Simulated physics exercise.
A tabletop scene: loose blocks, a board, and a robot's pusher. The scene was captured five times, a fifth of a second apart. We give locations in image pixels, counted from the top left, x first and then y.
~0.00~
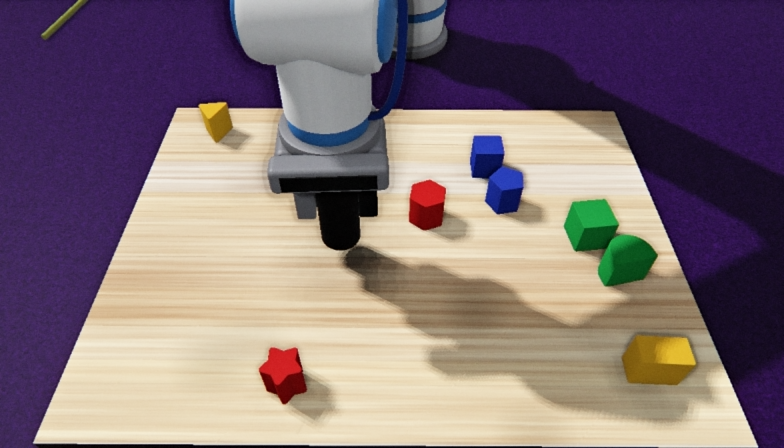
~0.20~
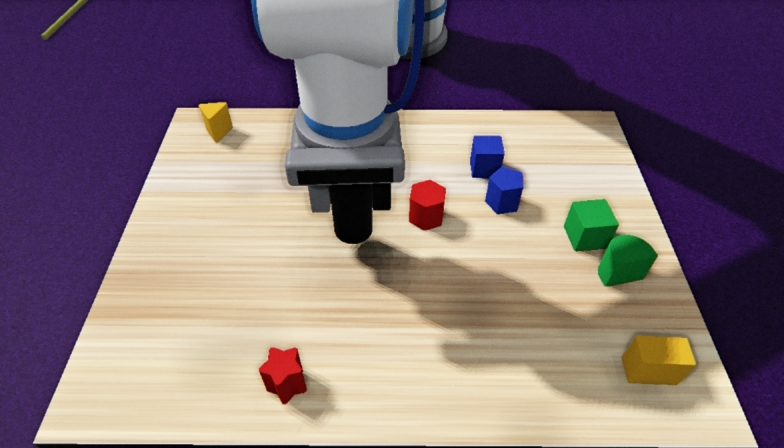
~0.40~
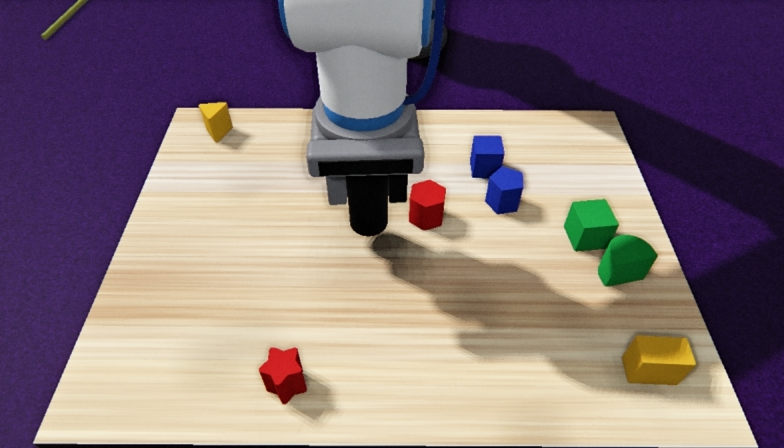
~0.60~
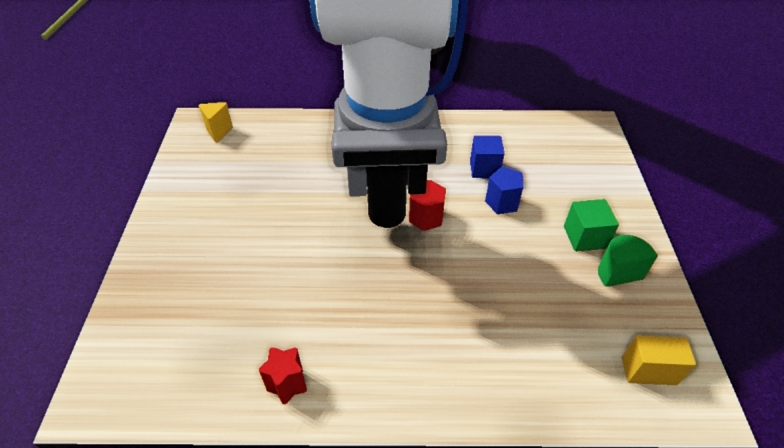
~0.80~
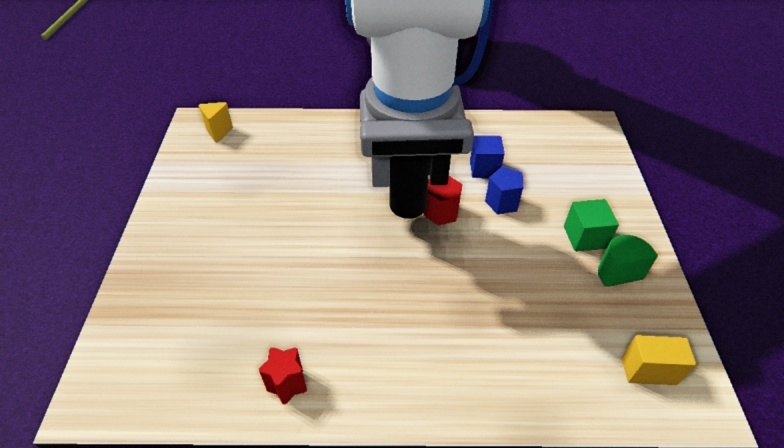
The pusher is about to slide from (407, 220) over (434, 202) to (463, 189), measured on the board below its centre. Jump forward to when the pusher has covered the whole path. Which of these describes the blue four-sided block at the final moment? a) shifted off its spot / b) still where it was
b (still where it was)
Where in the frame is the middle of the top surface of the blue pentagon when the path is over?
My best guess is (536, 181).
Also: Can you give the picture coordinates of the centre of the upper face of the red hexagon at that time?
So, by the moment the path ends, you'll find the top centre of the red hexagon at (501, 172).
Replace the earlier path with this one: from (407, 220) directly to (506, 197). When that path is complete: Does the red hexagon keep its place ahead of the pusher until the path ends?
Yes.
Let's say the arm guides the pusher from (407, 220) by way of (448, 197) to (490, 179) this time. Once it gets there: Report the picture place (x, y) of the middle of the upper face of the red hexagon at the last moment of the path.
It ends at (523, 172).
The first path, step by step. Halfway along, pusher (436, 187); red hexagon (472, 179), turned 45° clockwise.
At the end, pusher (465, 174); red hexagon (501, 172), turned 75° clockwise; blue four-sided block not moved; blue pentagon (536, 181), turned 15° clockwise.
